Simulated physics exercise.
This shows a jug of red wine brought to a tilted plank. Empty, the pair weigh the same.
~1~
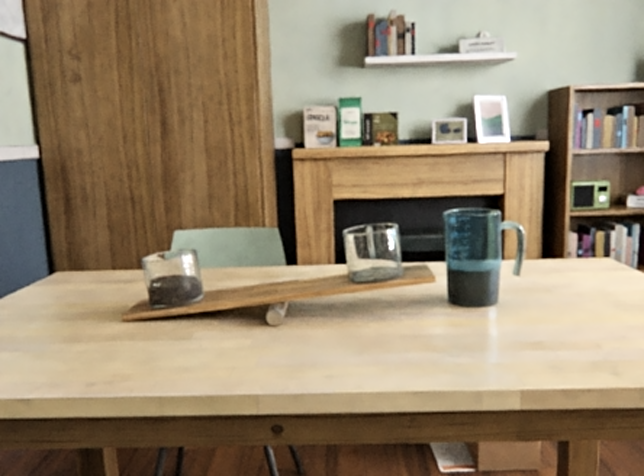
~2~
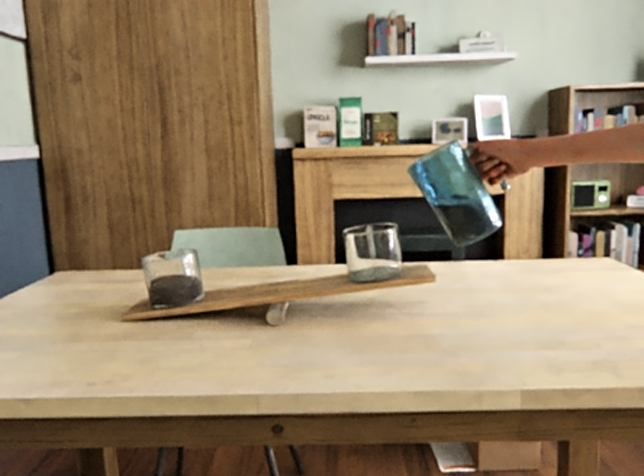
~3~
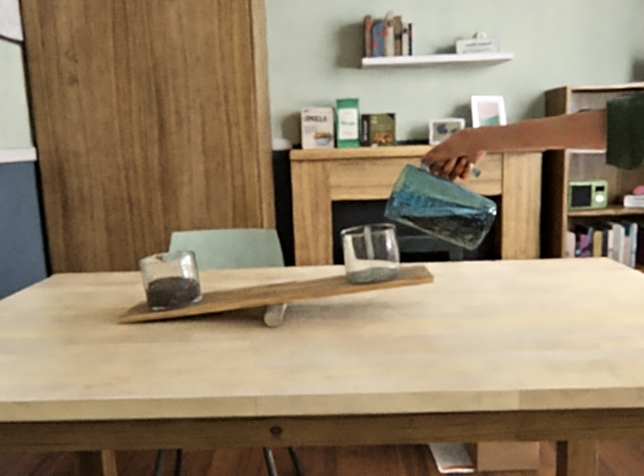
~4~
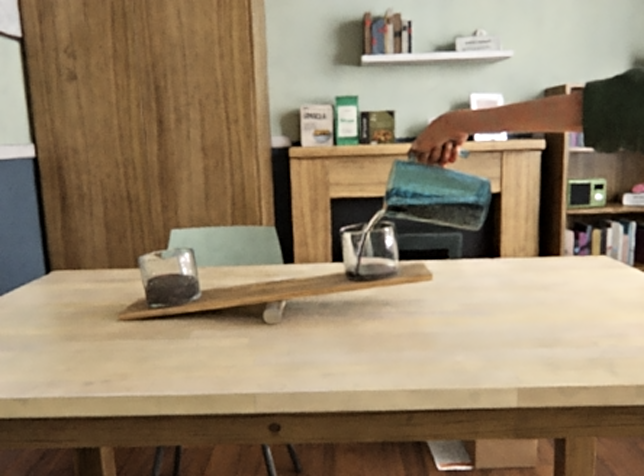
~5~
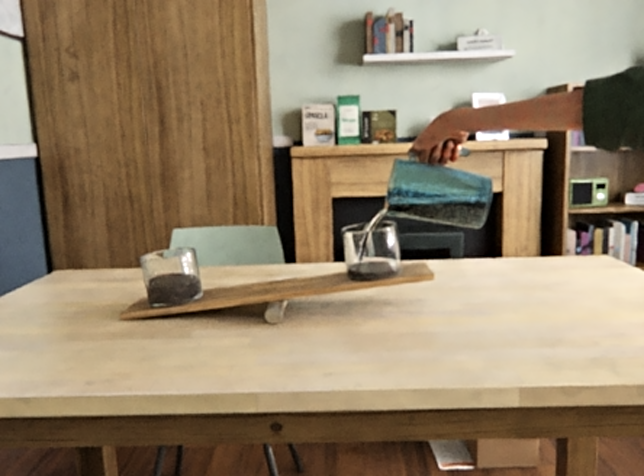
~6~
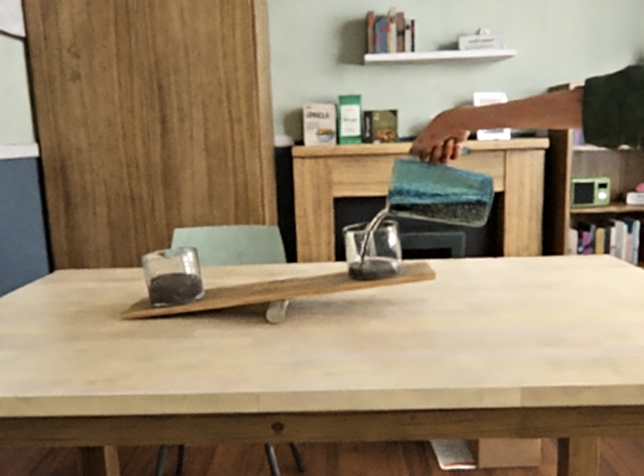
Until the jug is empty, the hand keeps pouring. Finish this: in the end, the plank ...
In the end, the plank swings down.
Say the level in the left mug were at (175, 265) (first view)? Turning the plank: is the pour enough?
My ruling: It sits tight.
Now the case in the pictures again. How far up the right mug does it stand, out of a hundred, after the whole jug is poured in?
It stands at around 70 per cent of the height.
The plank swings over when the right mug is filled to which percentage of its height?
Around 40 per cent of its height.
Soon after, the right mug is about a third full; the plank leans as before.
Later, the right mug is about two thirds full; the plank has swung over, and that end is down.
In the end, the right mug is about two thirds full; the plank has swung over, and that end is down.
